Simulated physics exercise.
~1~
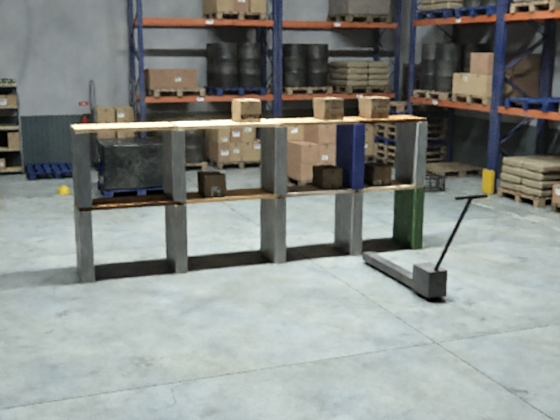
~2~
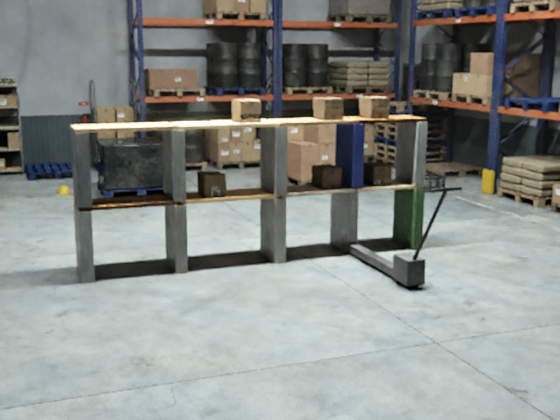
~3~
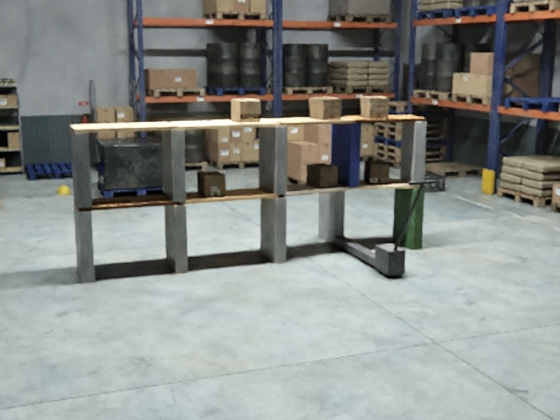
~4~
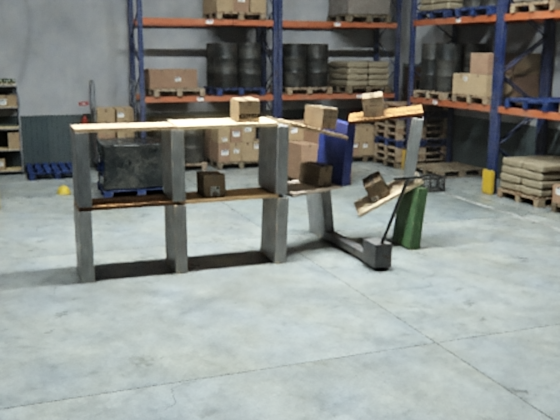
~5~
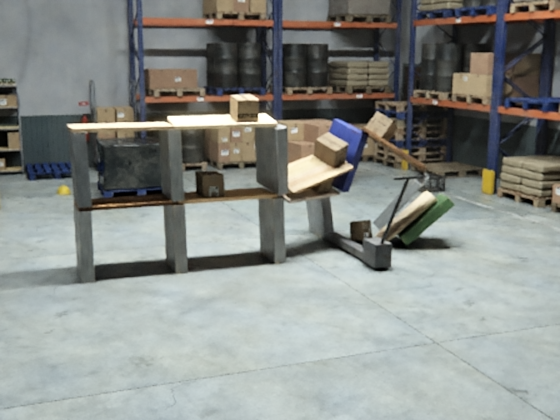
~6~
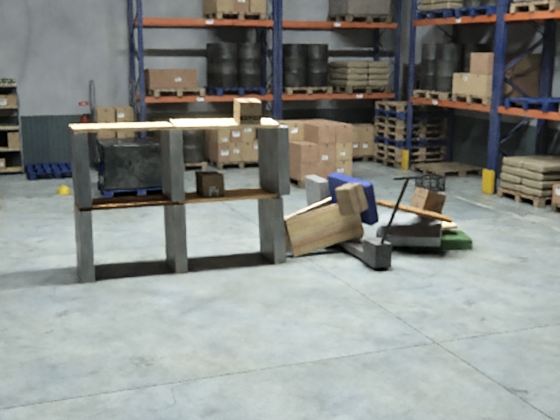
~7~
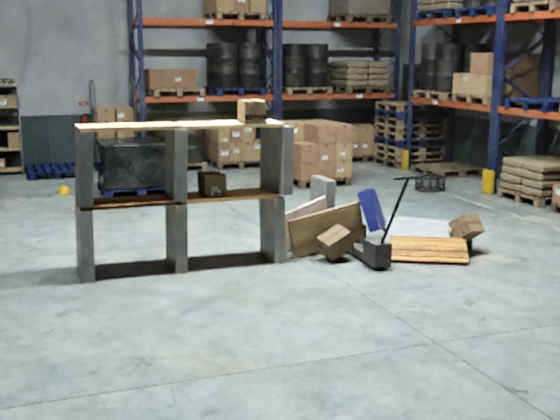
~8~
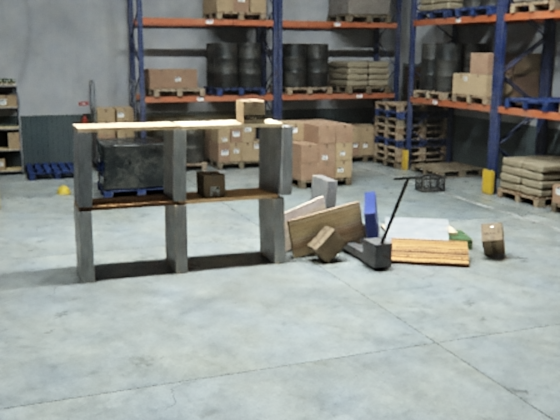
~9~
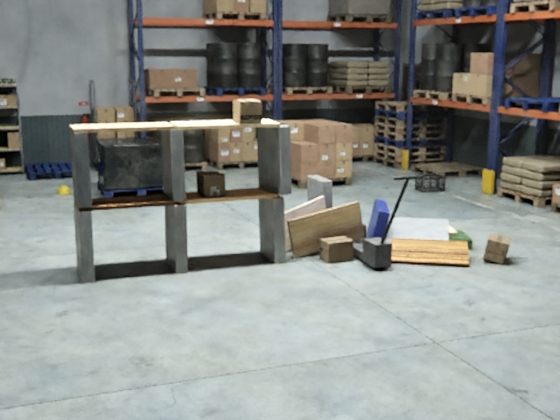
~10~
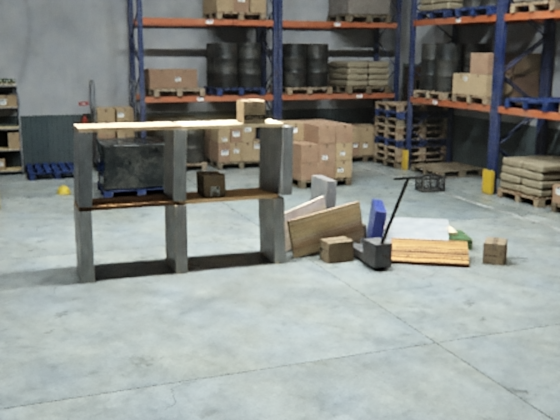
A pallet jack slid in from the right and knocked into the foot of an upright in a two-level makeshift rack, and the right part collapsed, blue and green uprights included, into a heap of boards and boxes while the left part stayed standing.
